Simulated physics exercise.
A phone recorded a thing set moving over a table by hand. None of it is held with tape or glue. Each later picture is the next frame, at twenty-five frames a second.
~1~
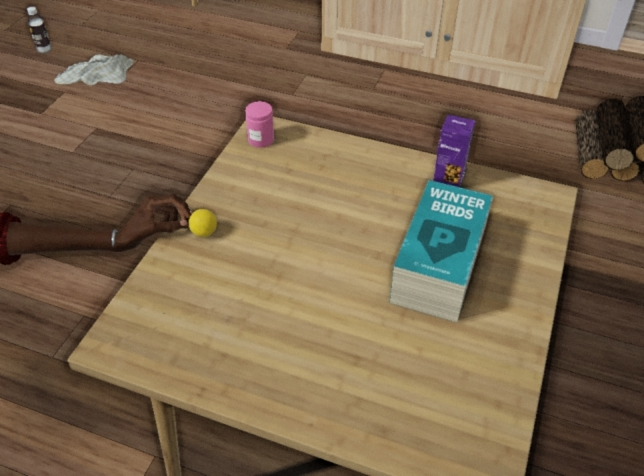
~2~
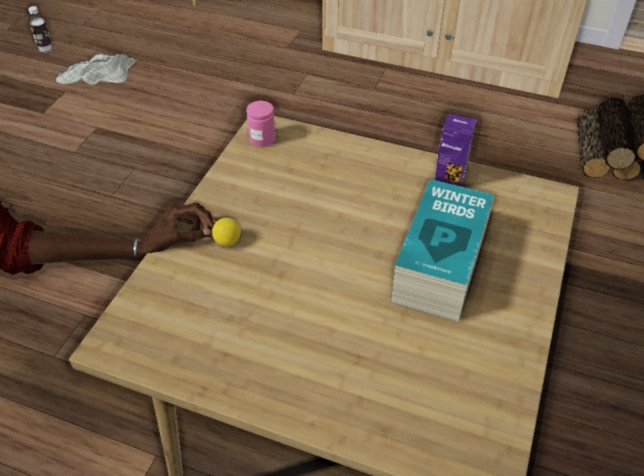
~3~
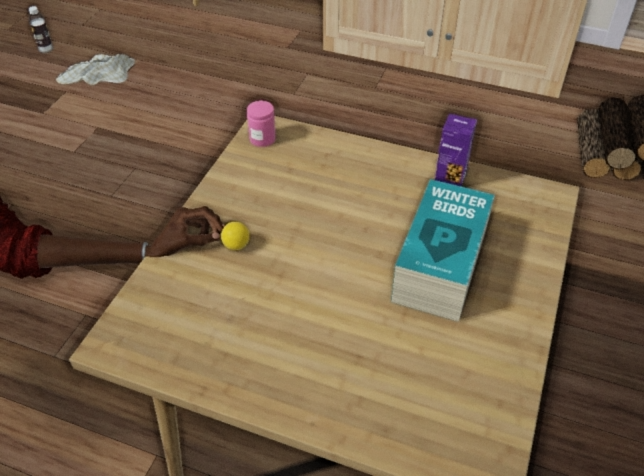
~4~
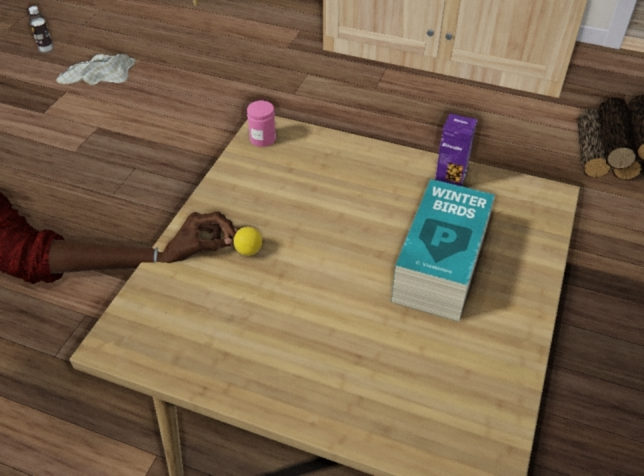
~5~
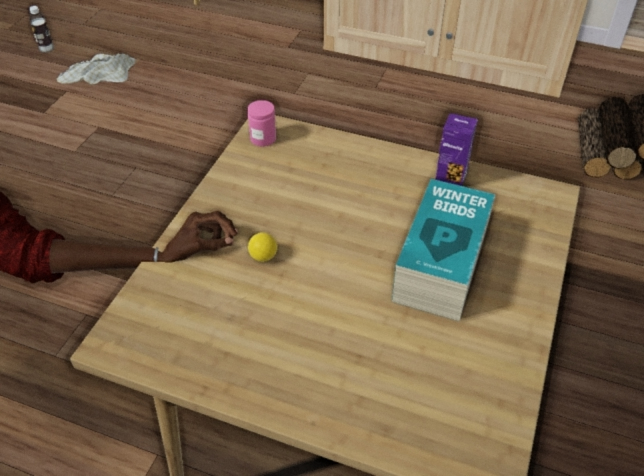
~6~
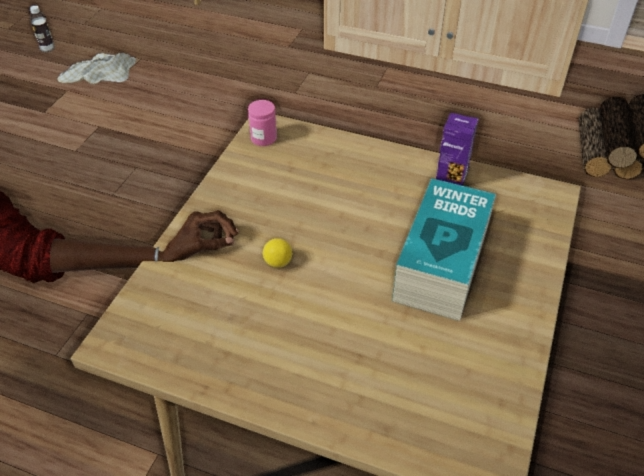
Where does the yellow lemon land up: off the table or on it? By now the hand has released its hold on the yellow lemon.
Off the table.
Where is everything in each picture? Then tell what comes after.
Under the hand; yellow lemon (203, 223), in the first picture.
Under the hand; yellow lemon (227, 232), in the second picture.
Under the hand; yellow lemon (236, 236), in the third picture.
Yellow lemon (248, 241), in the fourth picture.
Yellow lemon (263, 247) moved a little, in the fifth picture.
Yellow lemon (278, 253) moved about its own width, in the sixth picture.
Then, 0.20 s later than the last frame, yellow lemon moved well along near (350, 285).
Then, 0.70 s later than the last frame, yellow lemon moved well along near (463, 388).
Then, 1.10 s later than the last frame, yellow lemon now off the table.
Then, 1.40 s later than the last frame, things are still on the move.
When it is over, off the table, yellow lemon.
